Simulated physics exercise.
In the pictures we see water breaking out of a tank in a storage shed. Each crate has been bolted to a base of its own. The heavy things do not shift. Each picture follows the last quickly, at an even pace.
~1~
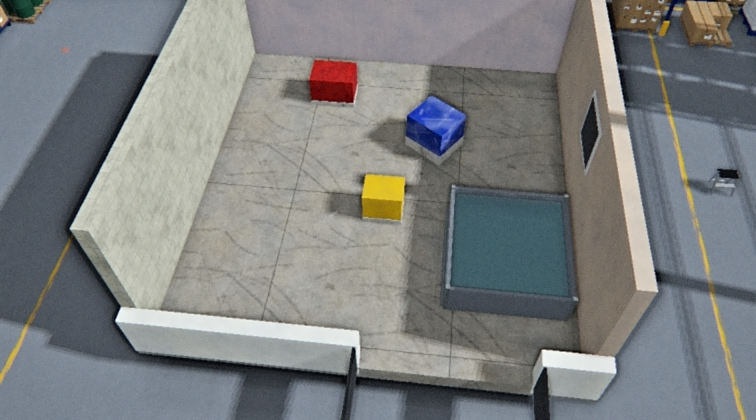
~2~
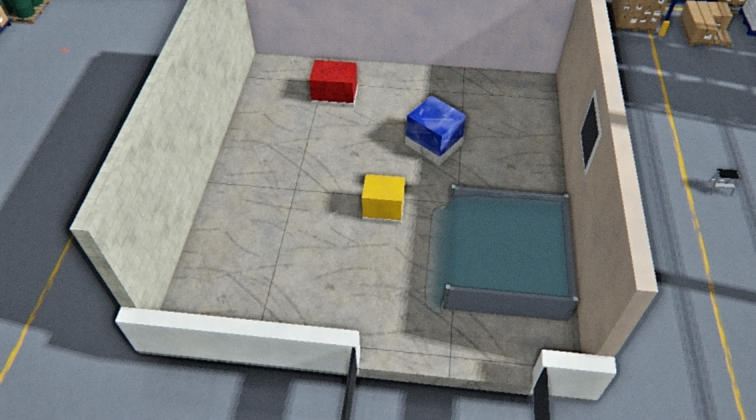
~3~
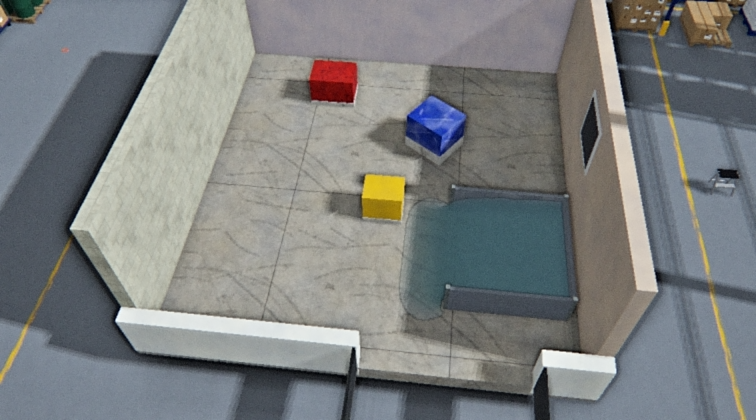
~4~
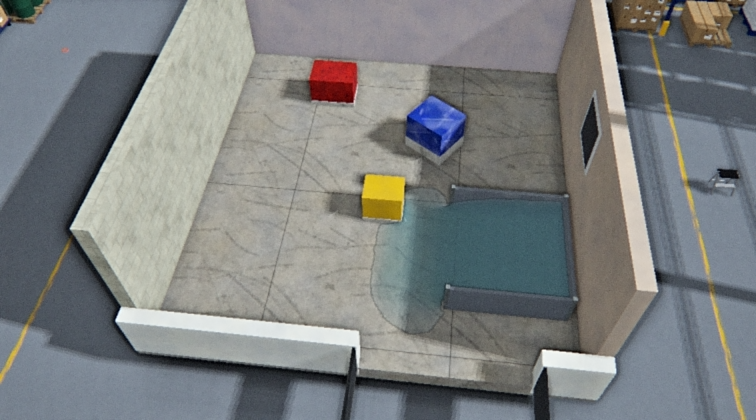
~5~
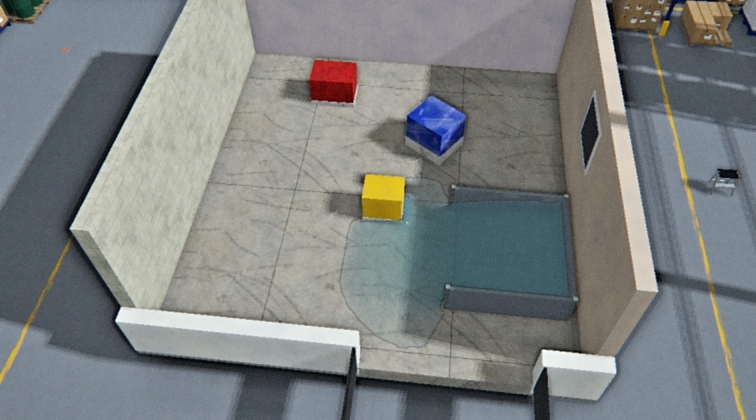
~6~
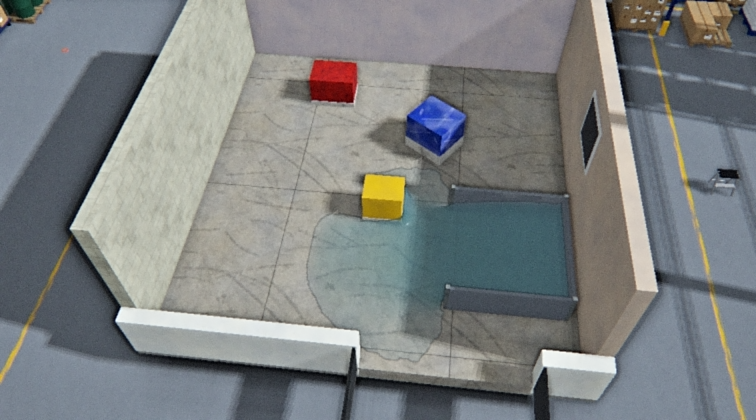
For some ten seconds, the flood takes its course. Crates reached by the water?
In order: The blue crate will come out dry. The red crate will come out wet. The yellow crate will come out wet.
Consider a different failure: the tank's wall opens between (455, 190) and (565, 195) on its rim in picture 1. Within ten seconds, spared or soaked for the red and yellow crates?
First, the red crate is flooded; second, the yellow crate is not reached.
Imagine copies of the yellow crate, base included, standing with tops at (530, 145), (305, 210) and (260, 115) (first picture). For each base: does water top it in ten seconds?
Order as asked: Unflooded / flooded / flooded.
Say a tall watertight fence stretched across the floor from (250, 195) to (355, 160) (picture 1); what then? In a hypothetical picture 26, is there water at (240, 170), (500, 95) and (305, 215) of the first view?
Outcome by spot, in order - watered, unwatered, watered.
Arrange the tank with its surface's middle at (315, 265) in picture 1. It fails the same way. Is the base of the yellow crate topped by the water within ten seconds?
As it turns out, yellow stays clear.
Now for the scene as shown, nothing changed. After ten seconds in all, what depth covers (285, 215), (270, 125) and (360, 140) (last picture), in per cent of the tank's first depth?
In order: About 6, 16 and 10 in a hundred.
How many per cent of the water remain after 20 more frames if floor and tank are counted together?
That works out to about 98 percent.
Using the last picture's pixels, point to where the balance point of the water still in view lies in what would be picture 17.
Somewhere near (376, 250).
A moment on, water covers 30 % of the floor; the blue crate water round its plinth, the red crate not reached, the yellow crate water round its plinth.
Next, water covers 45 % of the floor; the blue crate water round its plinth, the red crate water round its plinth, the yellow crate water round its plinth.
Then, water covers 55 % of the floor; the blue crate water round its plinth, the red crate water round its plinth, the yellow crate water round its plinth.
Later, water covers 70 % of the floor; the blue crate water round its plinth, the red crate water round its plinth, the yellow crate water round its plinth.
In the end, water covers 95 % of the floor; the blue crate stayed above the water, the red crate was topped, the yellow crate was topped.
